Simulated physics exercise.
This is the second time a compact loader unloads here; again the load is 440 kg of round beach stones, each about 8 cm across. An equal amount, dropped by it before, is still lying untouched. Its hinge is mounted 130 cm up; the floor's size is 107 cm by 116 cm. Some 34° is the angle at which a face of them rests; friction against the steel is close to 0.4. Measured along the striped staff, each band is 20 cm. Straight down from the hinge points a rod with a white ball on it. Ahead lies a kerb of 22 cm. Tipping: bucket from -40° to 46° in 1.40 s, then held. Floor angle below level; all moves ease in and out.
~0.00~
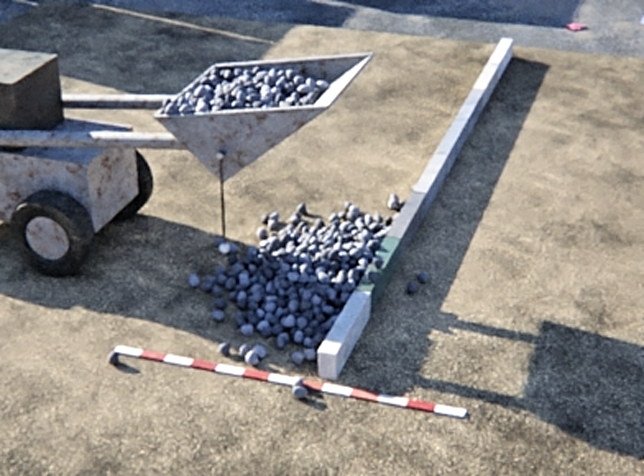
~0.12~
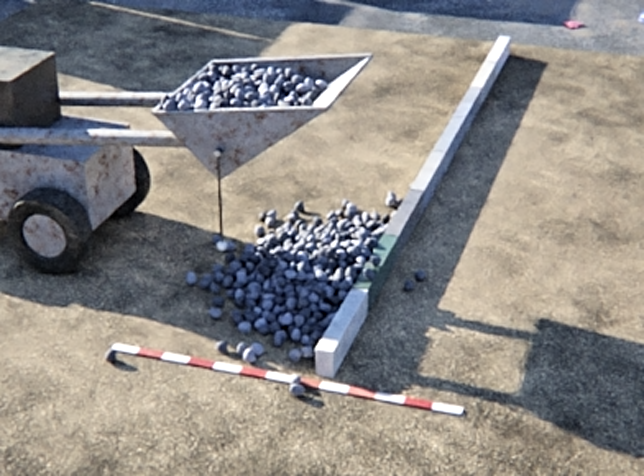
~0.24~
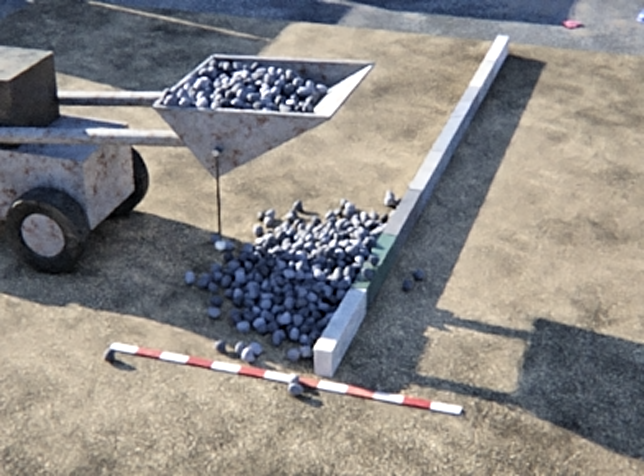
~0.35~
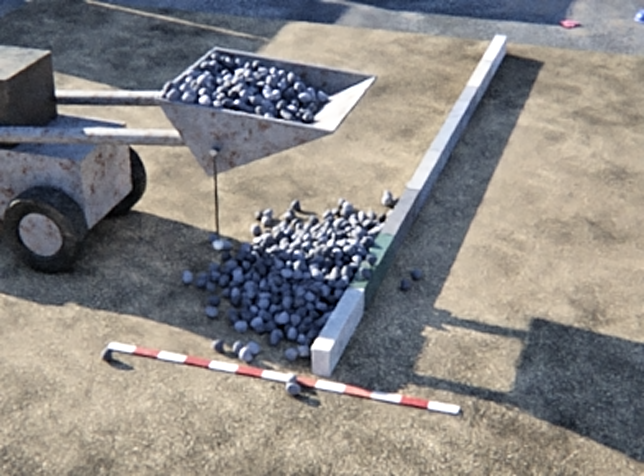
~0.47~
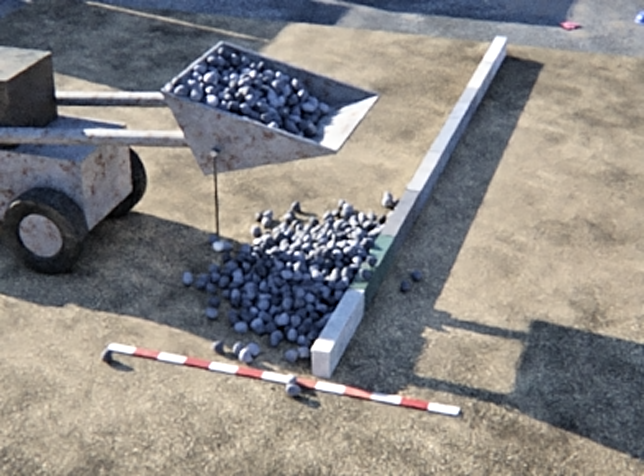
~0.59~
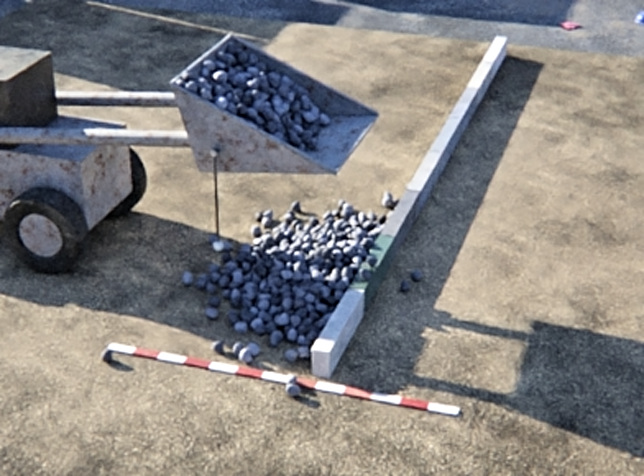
A grey, scuffed loader with dark wheels stands at the left on sandy brown ground in sunlight, seen from above at an angle. Its raised bucket holds rounded grey stones above a similar pile lying against a long pale kerb with one green section, behind a red-and-white striped staff. The view shifts very slightly at first, while the bucket tilts steadily forward, its lip lowering and its stones shifting inside.
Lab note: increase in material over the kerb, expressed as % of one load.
Increase: 34 %.
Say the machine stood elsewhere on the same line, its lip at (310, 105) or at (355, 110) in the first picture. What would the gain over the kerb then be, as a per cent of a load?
I'd say close to 15 per cent for one and close to 60 per cent for the other, in that order.
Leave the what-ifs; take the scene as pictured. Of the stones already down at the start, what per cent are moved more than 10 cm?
The answer is about 10 per cent.
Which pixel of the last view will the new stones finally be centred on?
They come to rest centred about (350, 266).
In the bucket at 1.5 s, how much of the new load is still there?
It still holds about 35 per cent.
After 1.0 s the floor is at 33°; in per cent of one load, 100 in the bucket, 99 on this side of the kerb; the foremost stones are at (375, 273).
After 1.5 s the floor is at 46°; in per cent of one load, 35 in the bucket, 160 on this side of the kerb, 4 over the kerb; the foremost stones are at (401, 271).
After 1.9 s the floor is at 46°; in per cent of one load, 2 in the bucket, 172 on this side of the kerb, 26 over the kerb; the foremost stones are at (462, 312).
After 4.6 s the floor is at 46°; in per cent of one load, 0 in the bucket, 164 on this side of the kerb, 35 over the kerb; the foremost stones are at (559, 353). Net gain over the kerb, 34.
